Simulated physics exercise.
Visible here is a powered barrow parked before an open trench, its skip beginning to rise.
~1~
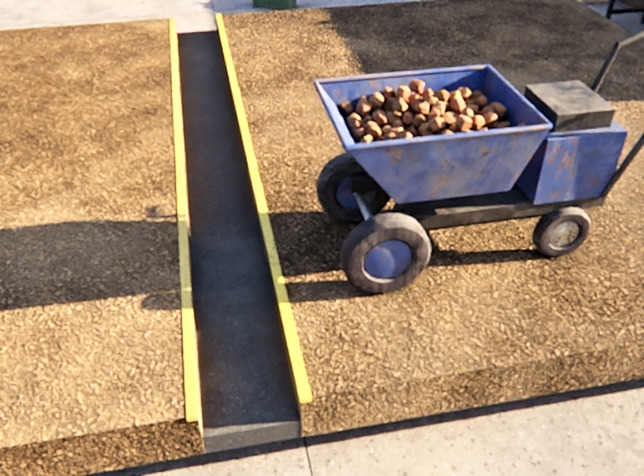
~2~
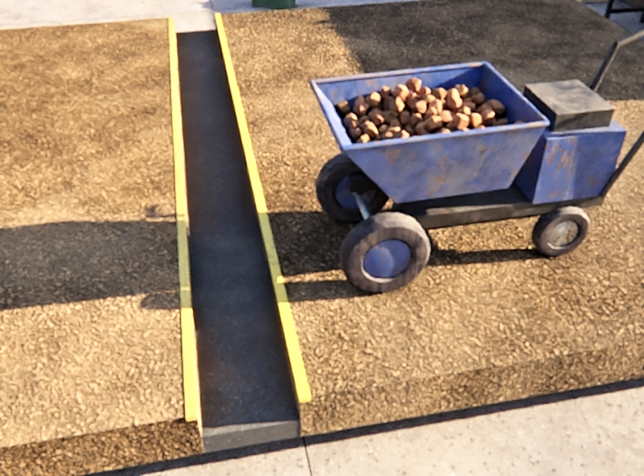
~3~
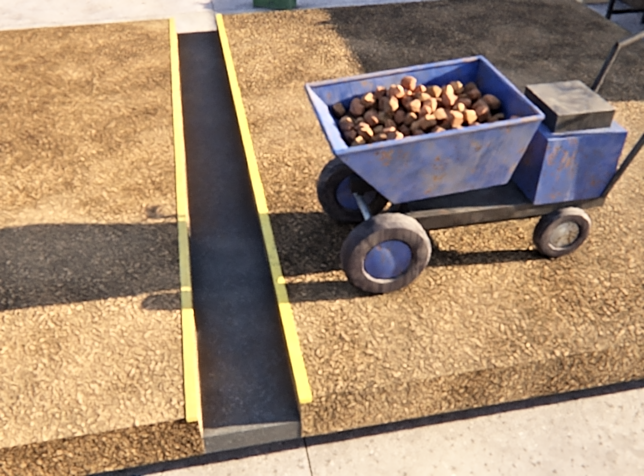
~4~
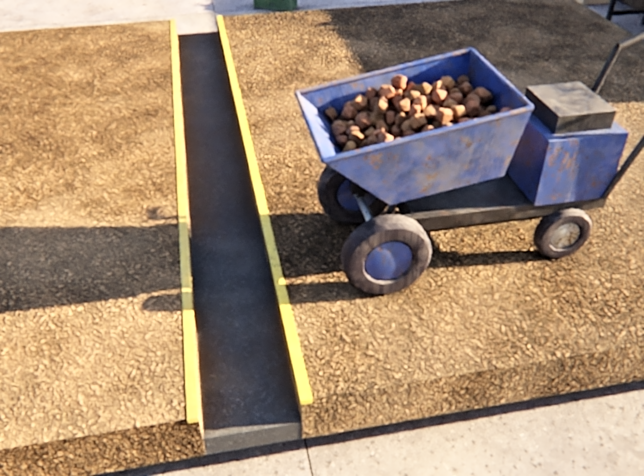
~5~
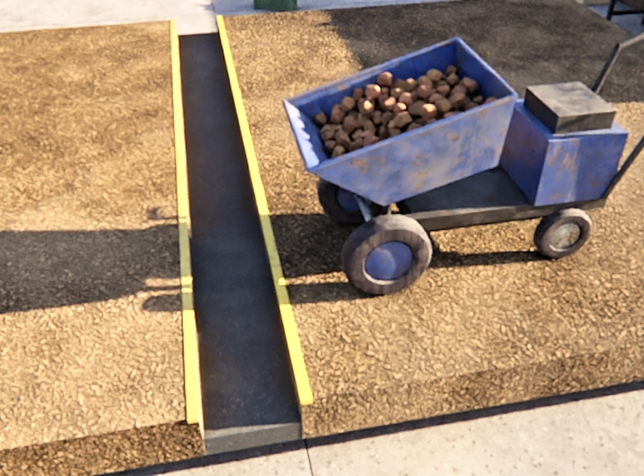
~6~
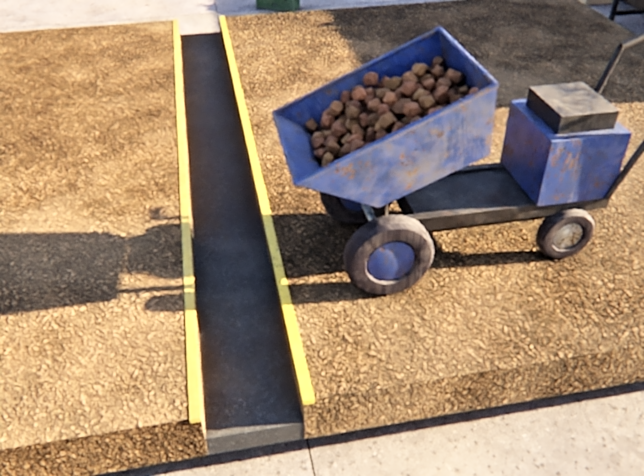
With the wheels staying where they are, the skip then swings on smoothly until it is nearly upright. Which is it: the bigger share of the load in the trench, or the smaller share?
The trench is going to be left with upwards of half the load.
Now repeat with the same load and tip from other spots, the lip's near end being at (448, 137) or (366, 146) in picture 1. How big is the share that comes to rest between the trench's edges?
First some 50, then 80 per cent.
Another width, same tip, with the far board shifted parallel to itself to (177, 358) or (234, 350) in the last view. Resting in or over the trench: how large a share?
Roughly 80 percent first and 20 percent second.
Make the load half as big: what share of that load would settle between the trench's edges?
I'd guess near 90 per cent.
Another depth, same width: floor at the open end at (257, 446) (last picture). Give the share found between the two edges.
Something close to 90 per cent.
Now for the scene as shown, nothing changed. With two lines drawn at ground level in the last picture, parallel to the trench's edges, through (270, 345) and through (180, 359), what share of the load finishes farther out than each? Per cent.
First some 80, then 20 per cent.
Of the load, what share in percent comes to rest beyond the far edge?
20 %.
Soon after the last picture, skip tipped steeply; all in the skip.
A little later, skip tipped right over; about two thirds in the skip; about a third in or heaped over the trench; a stray few beyond it; a stray few falling.
Later still, skip tipped right over; about a quarter in the skip; about two thirds in or heaped over the trench; about a quarter beyond it.
At rest, skip tipped right over; a small part in the skip; about two thirds in or heaped over the trench; about a quarter beyond it.
